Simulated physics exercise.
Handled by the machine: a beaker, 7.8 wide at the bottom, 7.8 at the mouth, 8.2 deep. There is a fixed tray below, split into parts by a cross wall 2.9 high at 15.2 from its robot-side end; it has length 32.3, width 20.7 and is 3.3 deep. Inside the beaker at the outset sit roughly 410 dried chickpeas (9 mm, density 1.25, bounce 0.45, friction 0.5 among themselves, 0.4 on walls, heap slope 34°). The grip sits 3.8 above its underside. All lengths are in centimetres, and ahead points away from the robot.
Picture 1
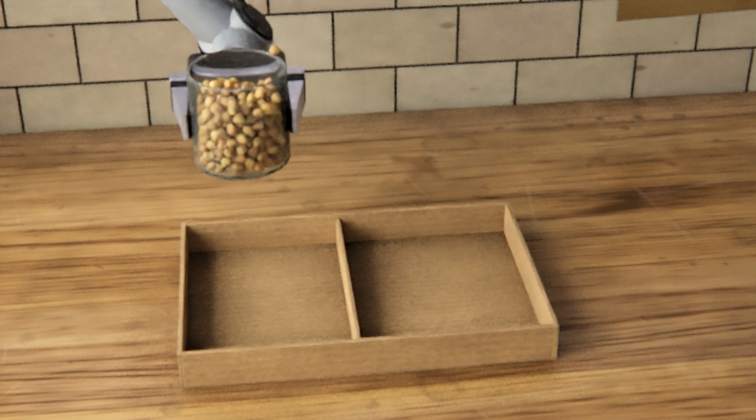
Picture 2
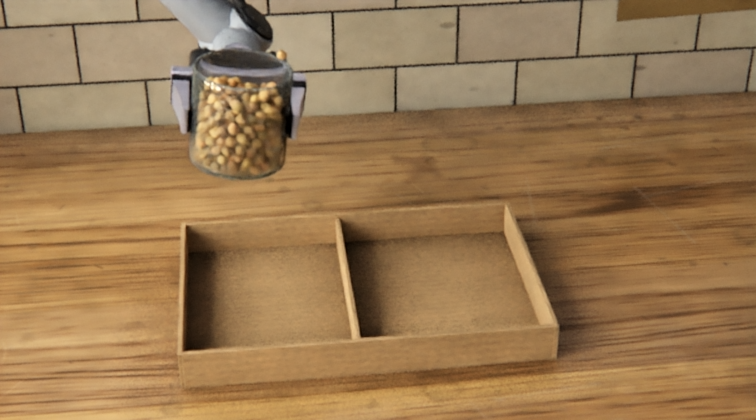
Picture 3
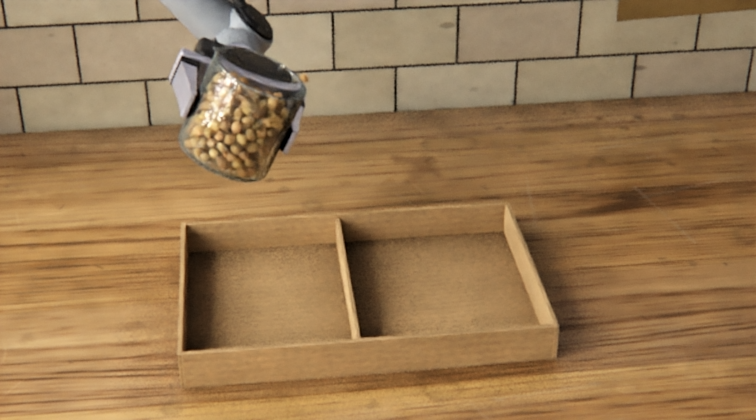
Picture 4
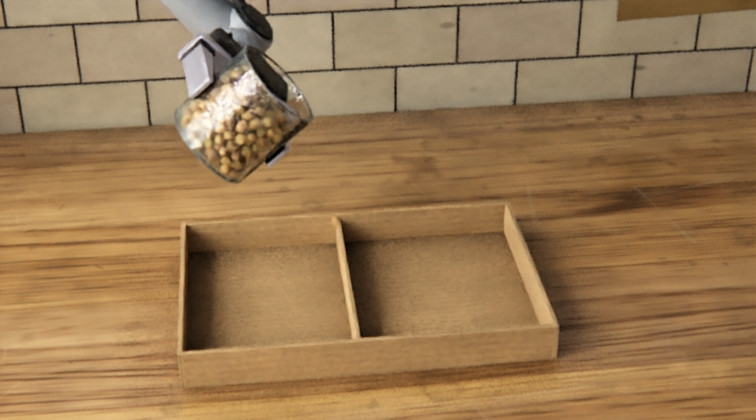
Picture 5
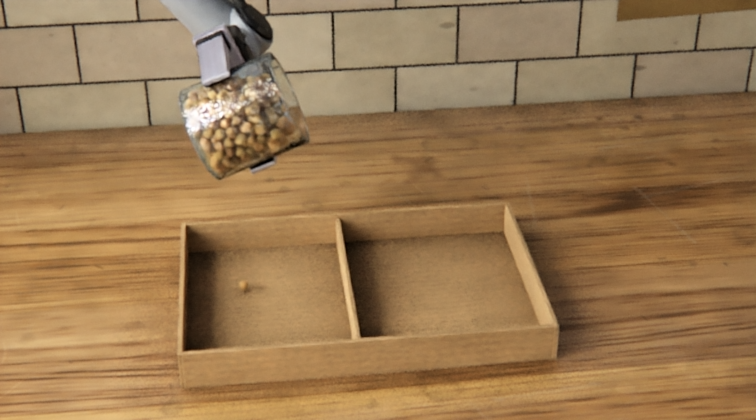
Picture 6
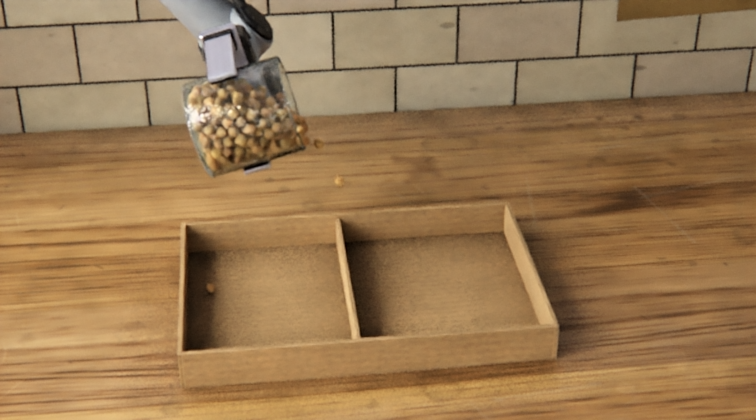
A robot arm held a clear beaker of chickpeas above a divided wooden tray and gradually tilted it to the right, and a few chickpeas came out, one rolling in the tray's left section.
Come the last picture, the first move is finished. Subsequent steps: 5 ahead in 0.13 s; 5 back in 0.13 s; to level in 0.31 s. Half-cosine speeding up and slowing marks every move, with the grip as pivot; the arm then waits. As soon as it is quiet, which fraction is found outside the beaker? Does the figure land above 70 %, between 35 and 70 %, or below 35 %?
The figure lands between 35 and 70 %.
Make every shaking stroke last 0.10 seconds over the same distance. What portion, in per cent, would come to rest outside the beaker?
Estimate for that case: 60 %.
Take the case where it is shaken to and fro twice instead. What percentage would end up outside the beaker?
About 60 %.
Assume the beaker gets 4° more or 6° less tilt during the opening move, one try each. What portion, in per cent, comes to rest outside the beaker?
About 55 per cent for the first try and 30 per cent for the second.
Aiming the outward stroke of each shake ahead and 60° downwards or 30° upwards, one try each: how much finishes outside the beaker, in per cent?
Near 10 and 60 percent respectively.
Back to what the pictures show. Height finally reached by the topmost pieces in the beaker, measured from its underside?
Height at rest: About 5.0 centimetres.
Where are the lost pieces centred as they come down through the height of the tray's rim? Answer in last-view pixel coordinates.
Estimated centre near (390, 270) in pixels.
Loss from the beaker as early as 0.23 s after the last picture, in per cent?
Share gone: Around 25 %.
Then, 0.23 s later, tilted 75° forward, highest piece 22 above the table; 314 in the beaker, 2 in the far-side part, 1 in the robot-side part, 89 in flight or on a rim.
Then, 0.46 s later, tilted 22° forward, highest piece 24 above the table; 235 in the beaker, 126 in the far-side part, 37 in the robot-side part, 8 in flight or on a rim.
Then, 0.77 s later, level, highest piece 21 above the table; 235 in the beaker, 130 in the far-side part, 39 in the robot-side part, 2 on the table or floor.
Then, 1.82 s later, level, highest piece 21 above the table; 235 in the beaker, 130 in the far-side part, 39 in the robot-side part, 2 on the table or floor.
At rest, 235 in the beaker, 130 in the far-side part, 39 in the robot-side part, 2 on the table or floor. That is 42 % outside the beaker.
